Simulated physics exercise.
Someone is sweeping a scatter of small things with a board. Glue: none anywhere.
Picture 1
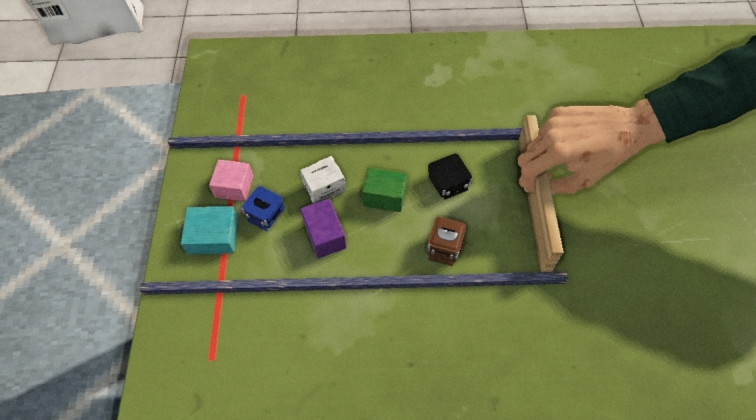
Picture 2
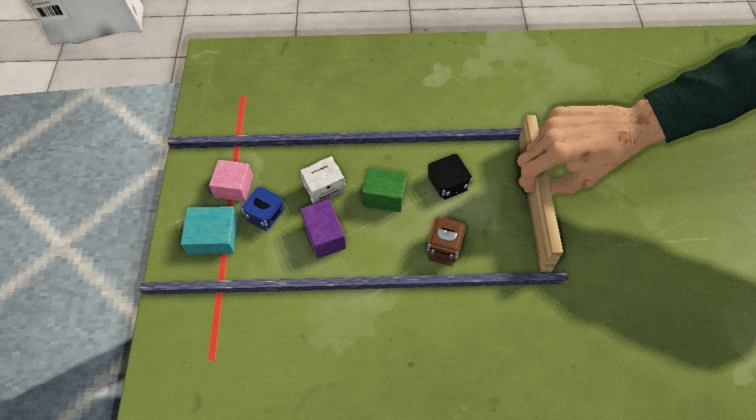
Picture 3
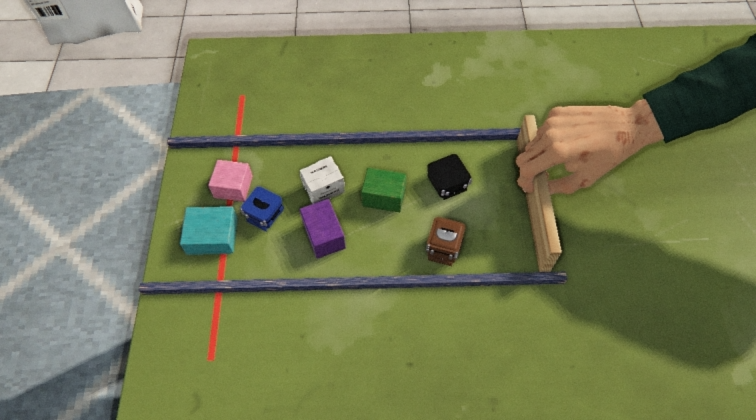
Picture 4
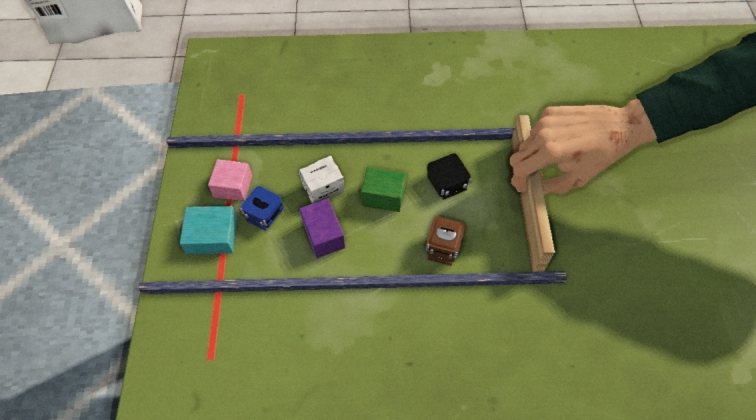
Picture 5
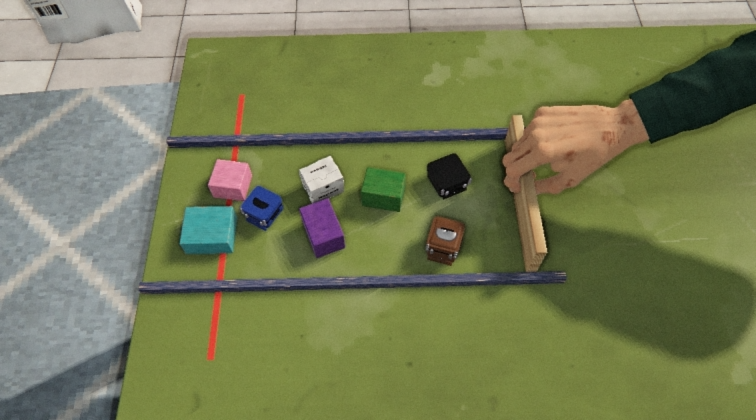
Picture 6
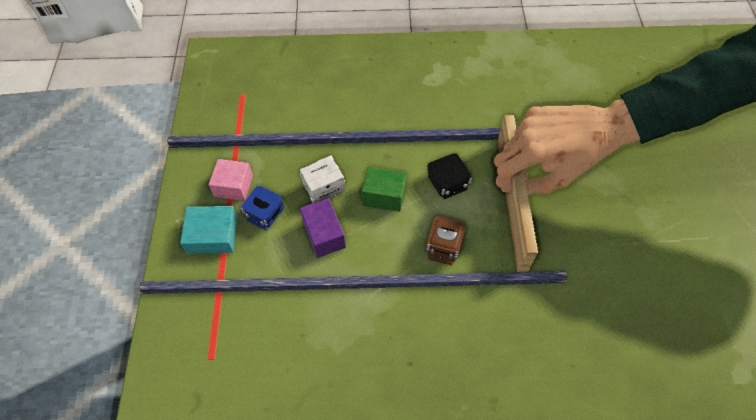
On a green surface beside a blue-grey patterned rug and pale tiles, a steady view looks down from above. Between two dark blue rods lie turquoise, pink, blue, white, purple, green, black and brown blocks and cases, with red tape crossing at left. From the right, a dark-sleeved hand slides an upright wooden board slightly left, while the objects stay still, untouched.
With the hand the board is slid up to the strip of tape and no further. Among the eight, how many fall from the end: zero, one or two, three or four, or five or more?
Falling from the end: One or two.
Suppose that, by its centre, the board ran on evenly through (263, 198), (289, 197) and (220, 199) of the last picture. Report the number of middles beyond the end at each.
0, 0 and 2.
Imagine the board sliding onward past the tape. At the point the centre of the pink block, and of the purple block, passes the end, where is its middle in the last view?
The middle is at (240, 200) when it's the pink block, and at (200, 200) when it's the purple block.
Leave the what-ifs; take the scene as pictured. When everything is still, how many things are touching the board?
The number is 3.
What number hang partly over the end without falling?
That adds up to 0.
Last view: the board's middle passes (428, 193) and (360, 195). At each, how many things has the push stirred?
First 3, after that 5.
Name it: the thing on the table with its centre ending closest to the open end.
That would be the white box.
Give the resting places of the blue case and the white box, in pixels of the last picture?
The first comes to rest at (183, 199), and the second at (180, 171).
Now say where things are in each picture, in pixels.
Turquoise block (210, 230); pink block (232, 181); blue case (264, 209); board (538, 191); tape (229, 211), in the first picture.
Pink block (232, 181); brown case (446, 241), in the second picture.
Blue case (264, 209); white box (323, 181), in the third picture.
Turquoise block (209, 230); purple block (322, 228), in the fourth picture.
Pink block (231, 180); green block (384, 190), in the fifth picture.
Turquoise block (210, 230); pink block (231, 180); blue case (264, 209); board (516, 191); tape (229, 210), in the sixth picture.
Soon after, none off yet; turquoise block at rest near (210, 230); pink block at rest near (231, 180); blue case at rest near (264, 209).
Then, none off yet; turquoise block at rest near (210, 230); pink block moving near (225, 180); blue case moved a little near (250, 205).
By the end, the number that fall off is one or two; fallen, pink block and turquoise block.
